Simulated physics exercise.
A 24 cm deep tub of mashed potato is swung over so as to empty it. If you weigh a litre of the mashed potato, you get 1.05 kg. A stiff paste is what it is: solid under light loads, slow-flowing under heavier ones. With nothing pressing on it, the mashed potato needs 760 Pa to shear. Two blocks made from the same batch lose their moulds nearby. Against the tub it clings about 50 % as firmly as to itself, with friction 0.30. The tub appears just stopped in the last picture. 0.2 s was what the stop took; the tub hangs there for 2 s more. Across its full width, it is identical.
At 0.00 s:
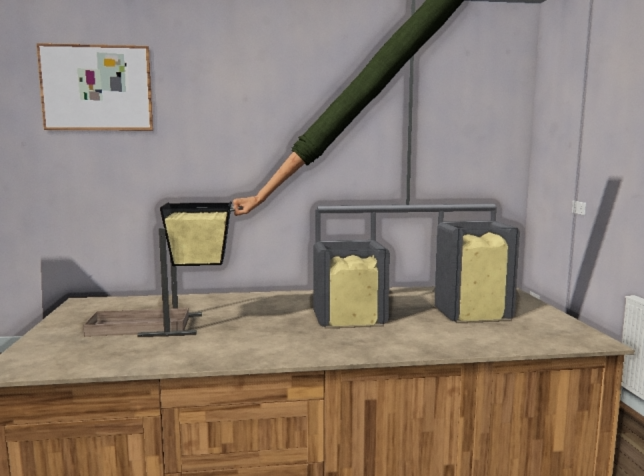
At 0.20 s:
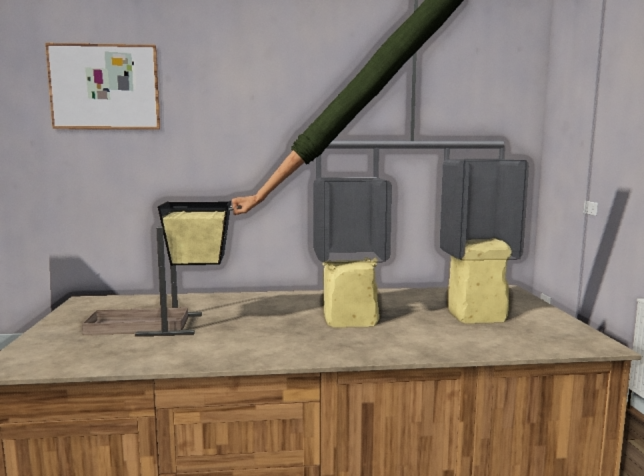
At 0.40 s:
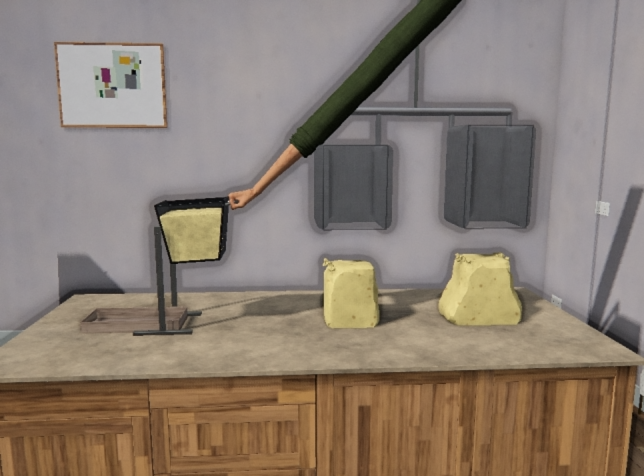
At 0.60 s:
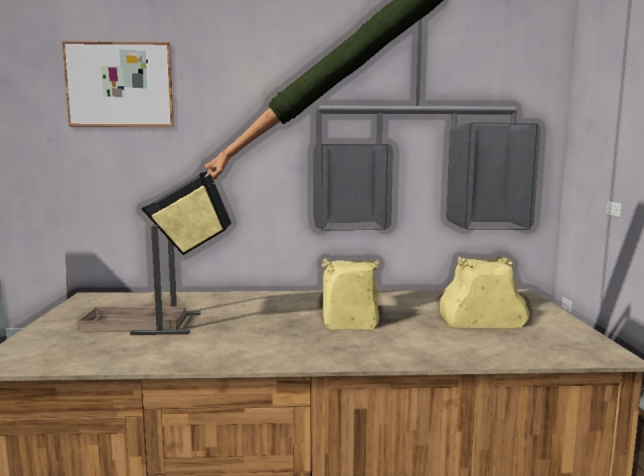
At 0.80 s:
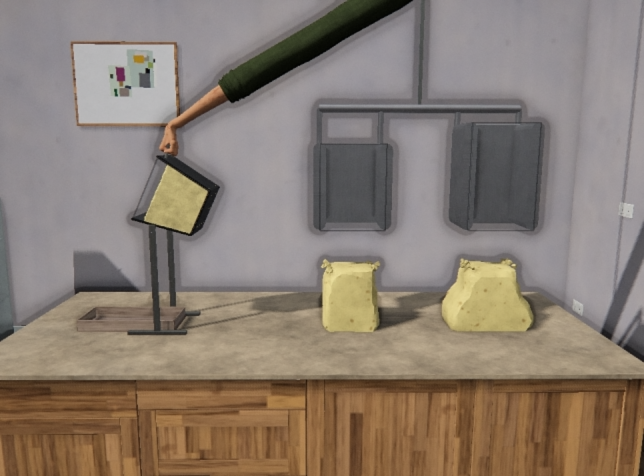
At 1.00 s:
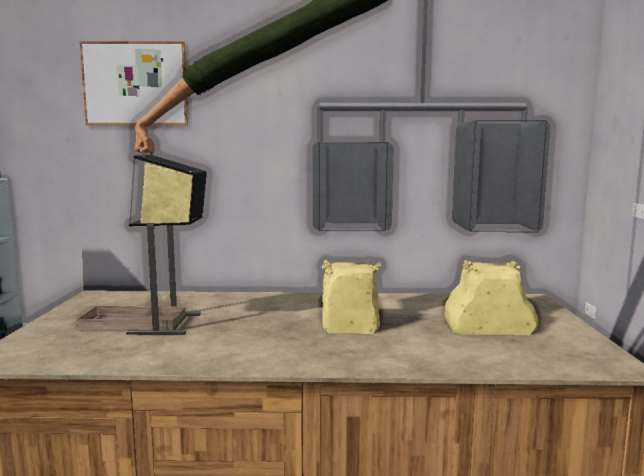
To begin with, a green-sleeved hand grips a level tub of mashed potato while two grey moulds lift off pale yellow blocks to the right. The right block slumps and widens noticeably, the left barely changing, and then the arm swings the tub over onto its side, the mash still inside.
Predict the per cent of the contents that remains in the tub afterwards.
Roughly 100 per cent remains.
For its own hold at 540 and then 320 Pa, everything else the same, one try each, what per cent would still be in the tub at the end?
95 in a hundred, followed by 50 in a hundred.
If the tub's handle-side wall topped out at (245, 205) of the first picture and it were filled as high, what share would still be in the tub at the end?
That would leave about 60 % in the tub.
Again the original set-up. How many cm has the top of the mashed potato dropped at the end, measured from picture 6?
About 0 cm.
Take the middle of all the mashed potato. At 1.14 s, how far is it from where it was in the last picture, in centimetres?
The change is near 0 cm.
After 1.14 s, the tub is at 83 degrees and holds 100 %.
After 1.31 s, the tub is at 83 degrees and holds 100 %.
After 1.48 s, the tub is at 83 degrees and holds 100 %.
After 1.65 s, the tub is at 83 degrees and holds 100 %.
After 3.00 s, the tub is at 83 degrees and holds 100 %.
